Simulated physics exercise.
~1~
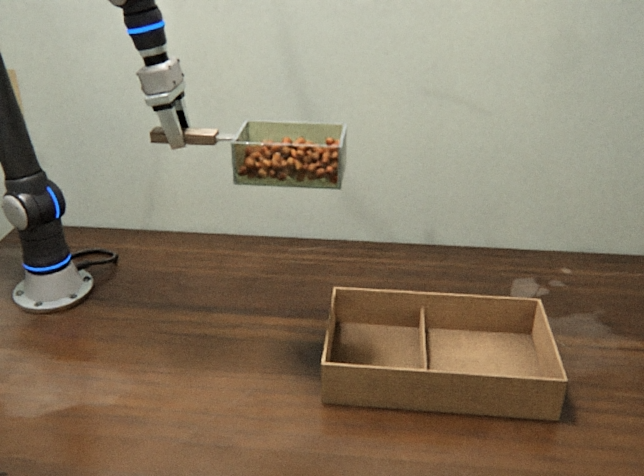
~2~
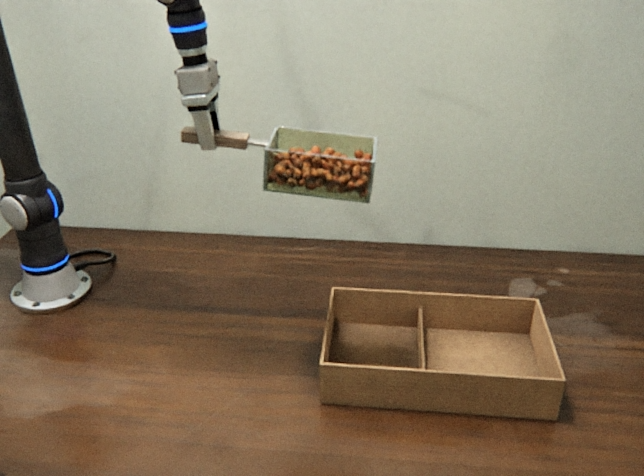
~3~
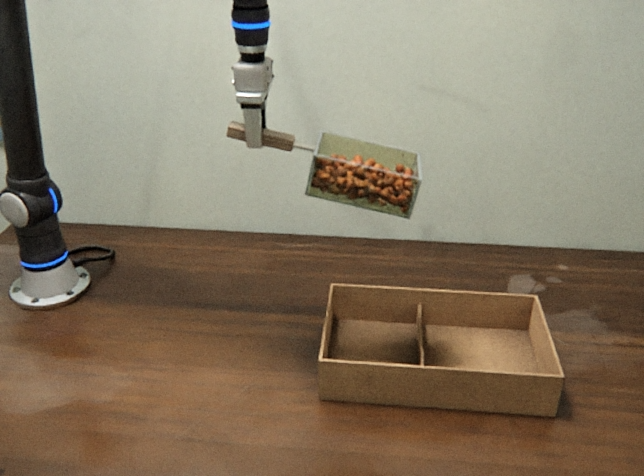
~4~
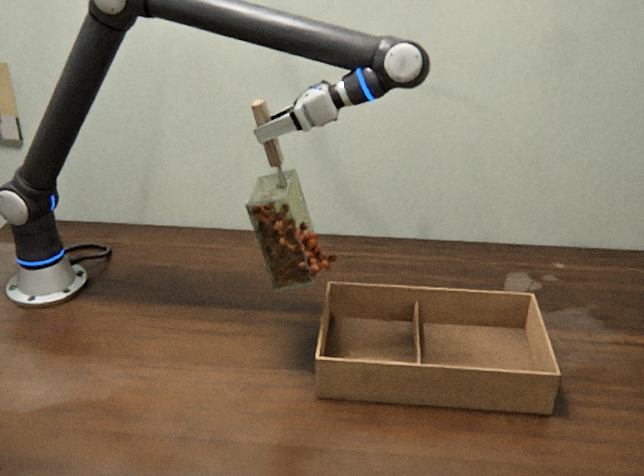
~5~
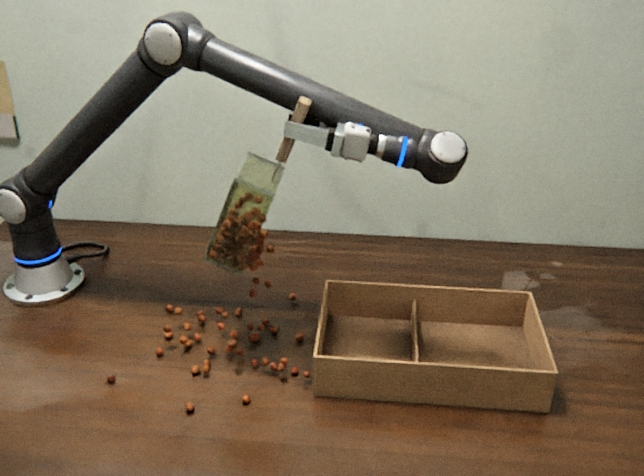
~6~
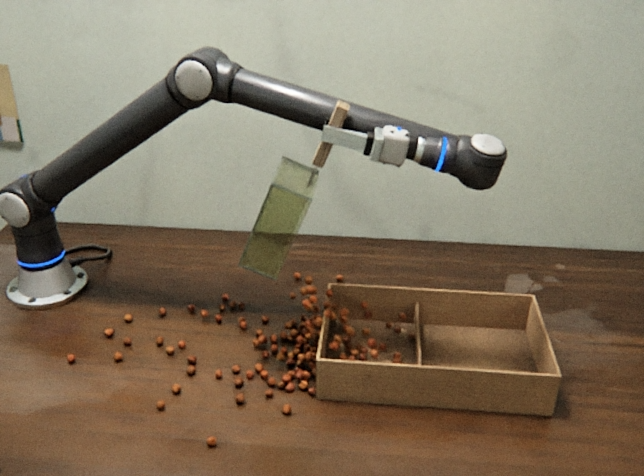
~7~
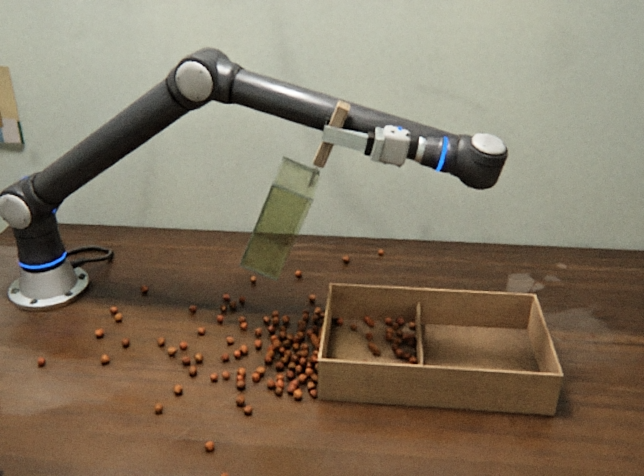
A robot arm tips a box of hazelnuts, spilling most beside a divided wooden crate.
